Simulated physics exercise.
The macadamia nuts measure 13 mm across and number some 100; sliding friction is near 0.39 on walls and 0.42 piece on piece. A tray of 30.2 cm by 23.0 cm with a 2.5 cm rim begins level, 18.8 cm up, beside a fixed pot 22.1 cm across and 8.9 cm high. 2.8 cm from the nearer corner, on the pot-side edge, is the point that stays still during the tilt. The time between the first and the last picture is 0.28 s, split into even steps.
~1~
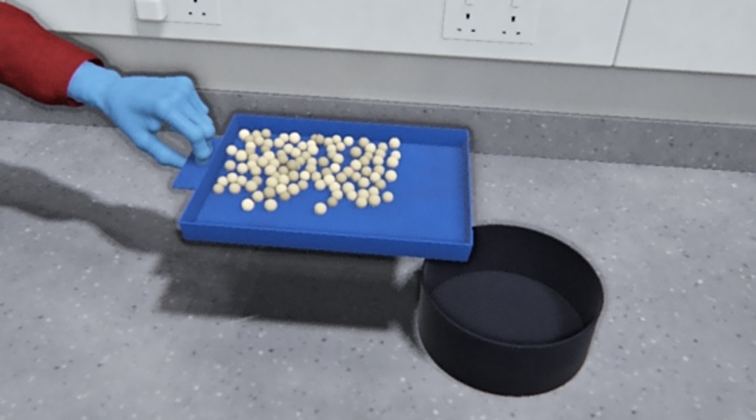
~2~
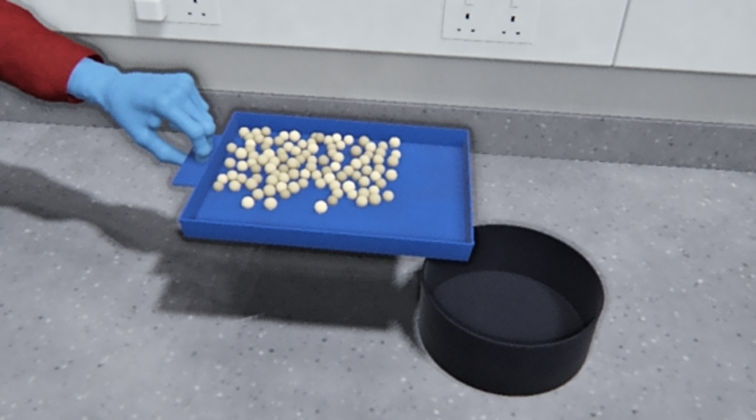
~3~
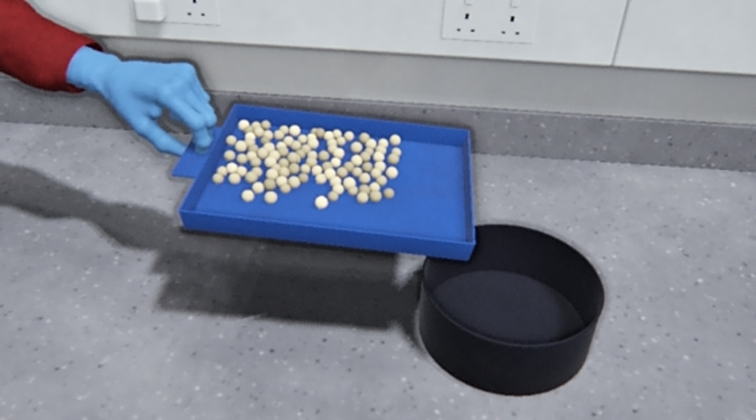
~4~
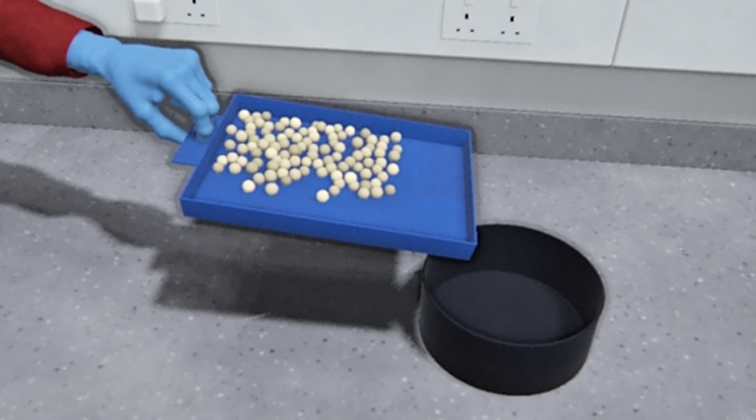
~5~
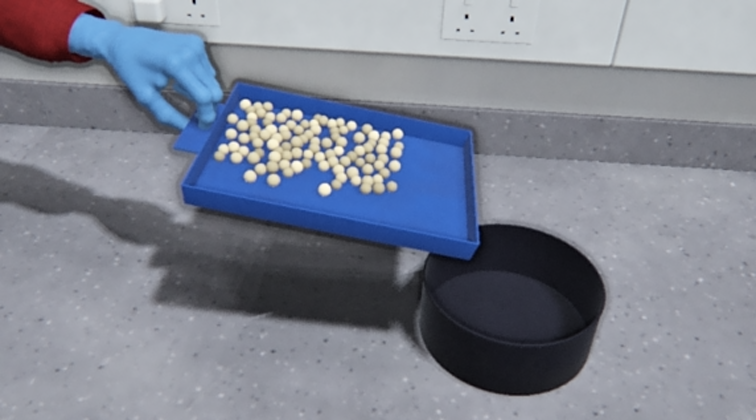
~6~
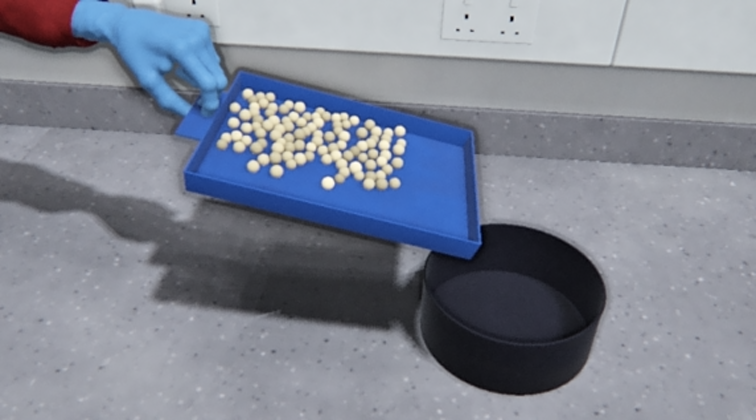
A blue-gloved hand raising the left end of a blue tray of round, pale nuts beside a black round pot.
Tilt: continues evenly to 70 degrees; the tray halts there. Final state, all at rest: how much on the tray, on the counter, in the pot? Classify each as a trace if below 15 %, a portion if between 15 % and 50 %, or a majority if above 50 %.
Left on the tray: A majority. Counter: A trace. Pot: A trace.
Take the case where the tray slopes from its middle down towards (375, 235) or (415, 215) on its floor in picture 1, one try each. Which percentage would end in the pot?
Roughly 0 per cent on the first try and 10 per cent on the second.
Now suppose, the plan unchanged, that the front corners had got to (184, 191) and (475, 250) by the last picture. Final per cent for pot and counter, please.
Per cent by place - pot 0, counter 30.
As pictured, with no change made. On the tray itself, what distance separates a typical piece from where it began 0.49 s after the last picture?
I'd say close to 15 centimetres.
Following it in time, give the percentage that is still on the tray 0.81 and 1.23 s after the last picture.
The figures go 95 and then 95.
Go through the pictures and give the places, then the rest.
The first frame shows tray tilt 0 degrees, front corners at (183, 221) and (469, 243); middle of the pieces at (311, 169); pot at (512, 279).
The second frame shows tray tilt 1 degrees, front corners at (183, 218) and (470, 242); middle of the pieces at (311, 168).
The third frame shows tray tilt 3 degrees, front corners at (183, 209) and (471, 242); middle of the pieces at (311, 163).
The fourth frame shows tray tilt 6 degrees, front corners at (184, 197) and (473, 242), lowest corner right back; middle of the pieces at (312, 156).
The fifth frame shows tray tilt 9 degrees, front corners at (186, 184) and (475, 242), lowest corner right back; middle of the pieces at (314, 149).
The sixth frame shows tray tilt 12 degrees, front corners at (188, 171) and (477, 241), lowest corner right back; middle of the pieces at (317, 142); pot at (514, 278).
Then, 0.49 s after the last picture, tilt 40 degrees; the tray holds 100 %, the pot 0 %.
Then, 0.81 s after the last picture, tilt 58 degrees; the tray holds 95 %, the pot 0 %.
Then, 1.23 s after the last picture, tilt 70 degrees; the tray holds 95 %, the pot 5 %.
In the end, tray 95 %, counter 0 %, pot 5 %.
